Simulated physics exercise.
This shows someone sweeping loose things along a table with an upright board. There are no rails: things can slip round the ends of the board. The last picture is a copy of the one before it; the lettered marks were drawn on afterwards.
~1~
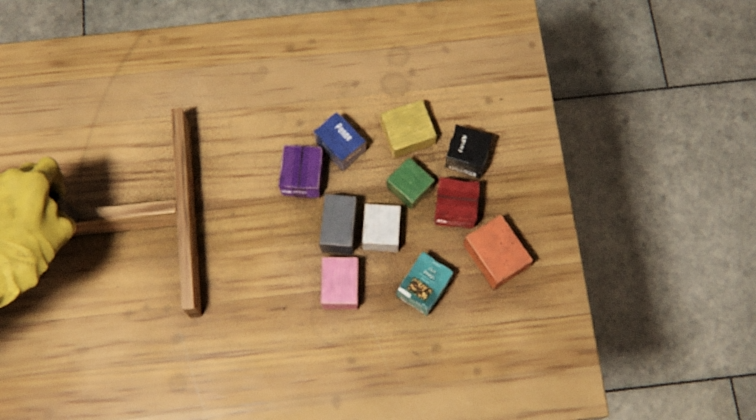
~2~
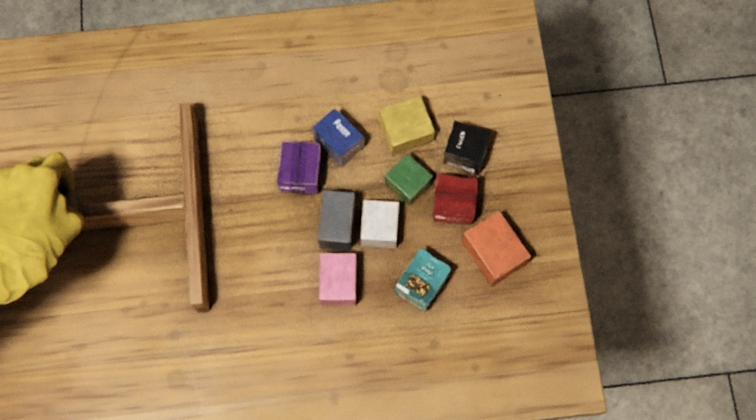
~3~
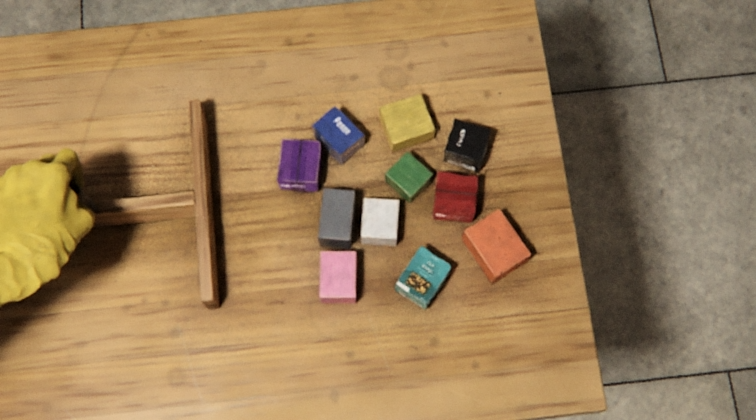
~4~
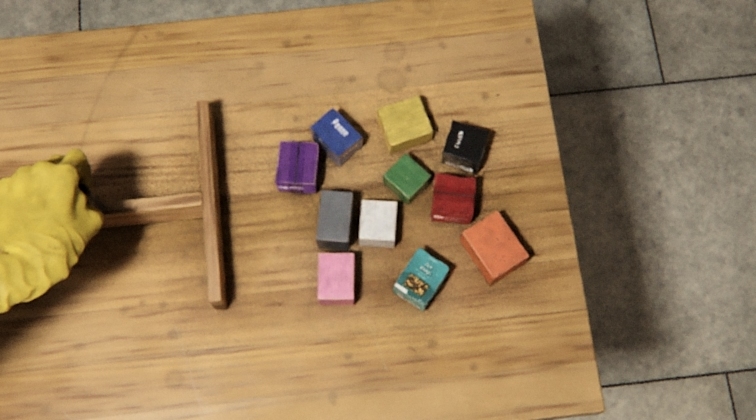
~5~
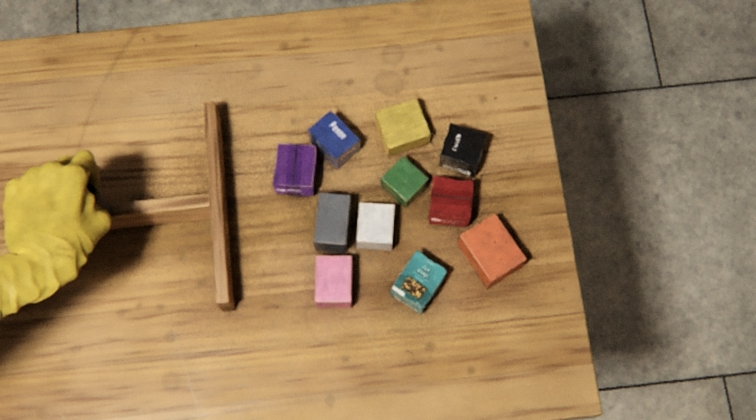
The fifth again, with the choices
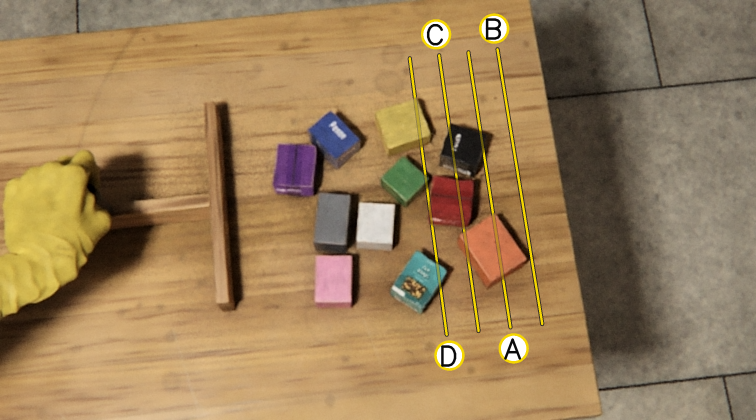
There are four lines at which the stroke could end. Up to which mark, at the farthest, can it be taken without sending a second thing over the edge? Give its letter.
Stop at C.
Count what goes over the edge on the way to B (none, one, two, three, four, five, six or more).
By then, six or more.
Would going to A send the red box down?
Yes.
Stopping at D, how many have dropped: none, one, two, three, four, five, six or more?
The count is none.
On the copy, A at (489, 184); B at (519, 181); C at (458, 187); D at (427, 190).
On C. First, board (303, 190); blue packet (355, 130); purple box (328, 165).
Then, board (390, 181); orange block (500, 250); red box (489, 195).
Finally, board (456, 174); orange block (565, 245); red box (553, 189); none fallen.
By contrast, A drops three; B drops seven; D is within the limit but short.
